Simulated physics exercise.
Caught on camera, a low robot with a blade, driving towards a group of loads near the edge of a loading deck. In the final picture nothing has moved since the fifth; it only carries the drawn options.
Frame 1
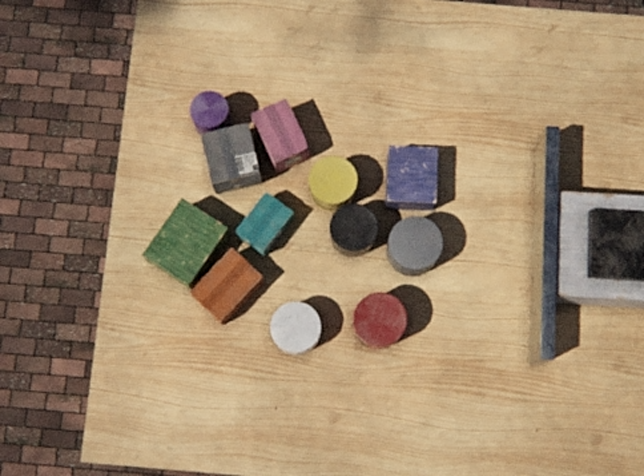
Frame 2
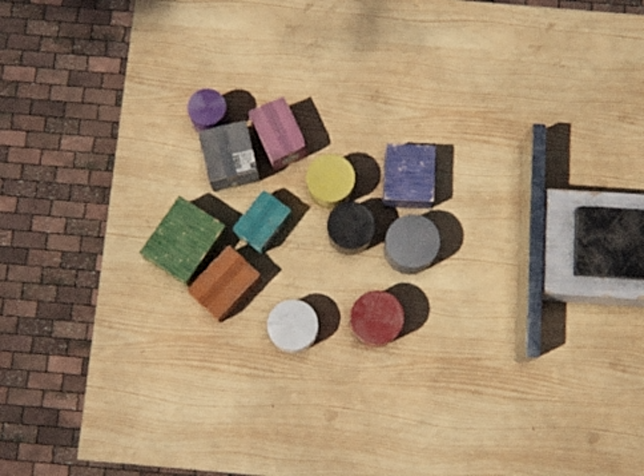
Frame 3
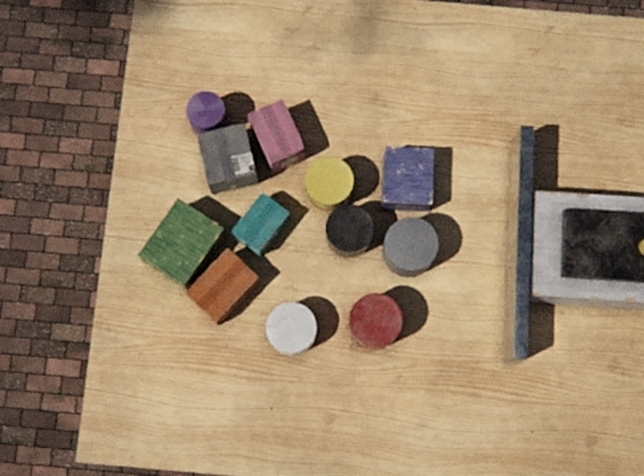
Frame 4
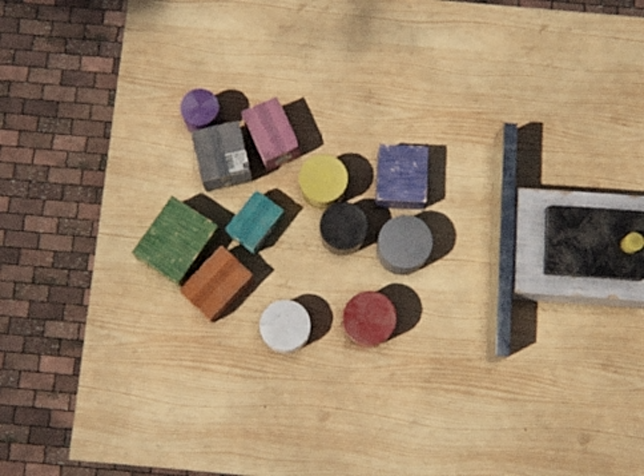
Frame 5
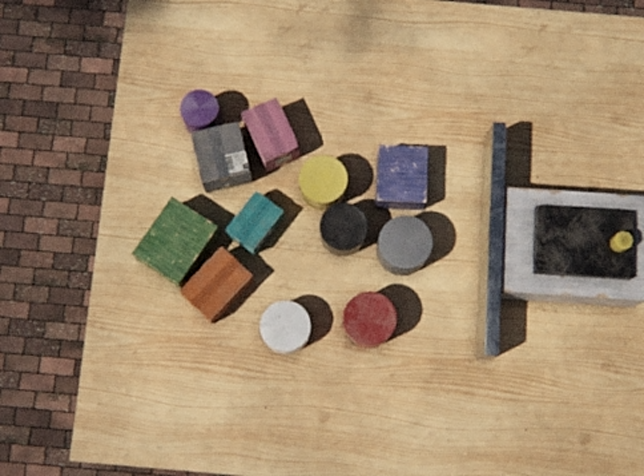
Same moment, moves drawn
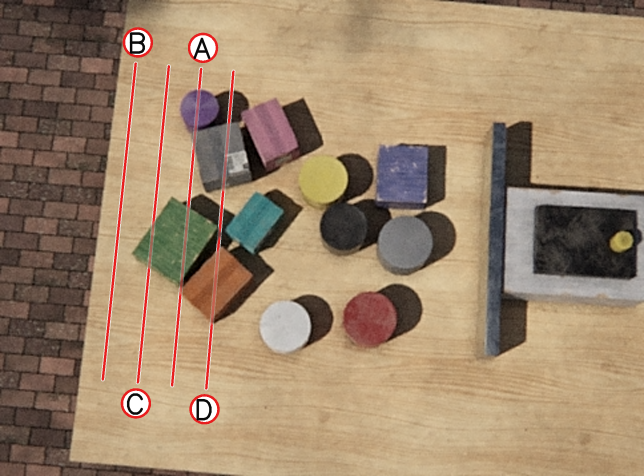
A low robot with a wide upright blade moves slowly left across a wooden surface, closing some of the gap to a scattered group of colourful boxes and round containers, which stay in place beside a brick-paved area.
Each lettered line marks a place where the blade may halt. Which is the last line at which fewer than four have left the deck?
At A, and not beyond.
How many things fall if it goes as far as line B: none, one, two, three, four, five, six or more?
In all, six or more.
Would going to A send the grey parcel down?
Yes.
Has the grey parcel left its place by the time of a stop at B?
Yes.
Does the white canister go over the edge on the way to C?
By then, no.
On the marked copy, A at (187, 222); B at (120, 217); C at (154, 220); D at (220, 225).
Taking A. A third of the way, robot (464, 232); red pail (343, 319); blue crate (354, 174).
Two thirds of the way, robot (354, 223); grey parcel (155, 150); green crate (156, 254).
When it is over, robot (267, 215); green crate over the edge; grey parcel over the edge; two fallen.
As for the rest, B drops ten; C drops five; D is within the limit but short.
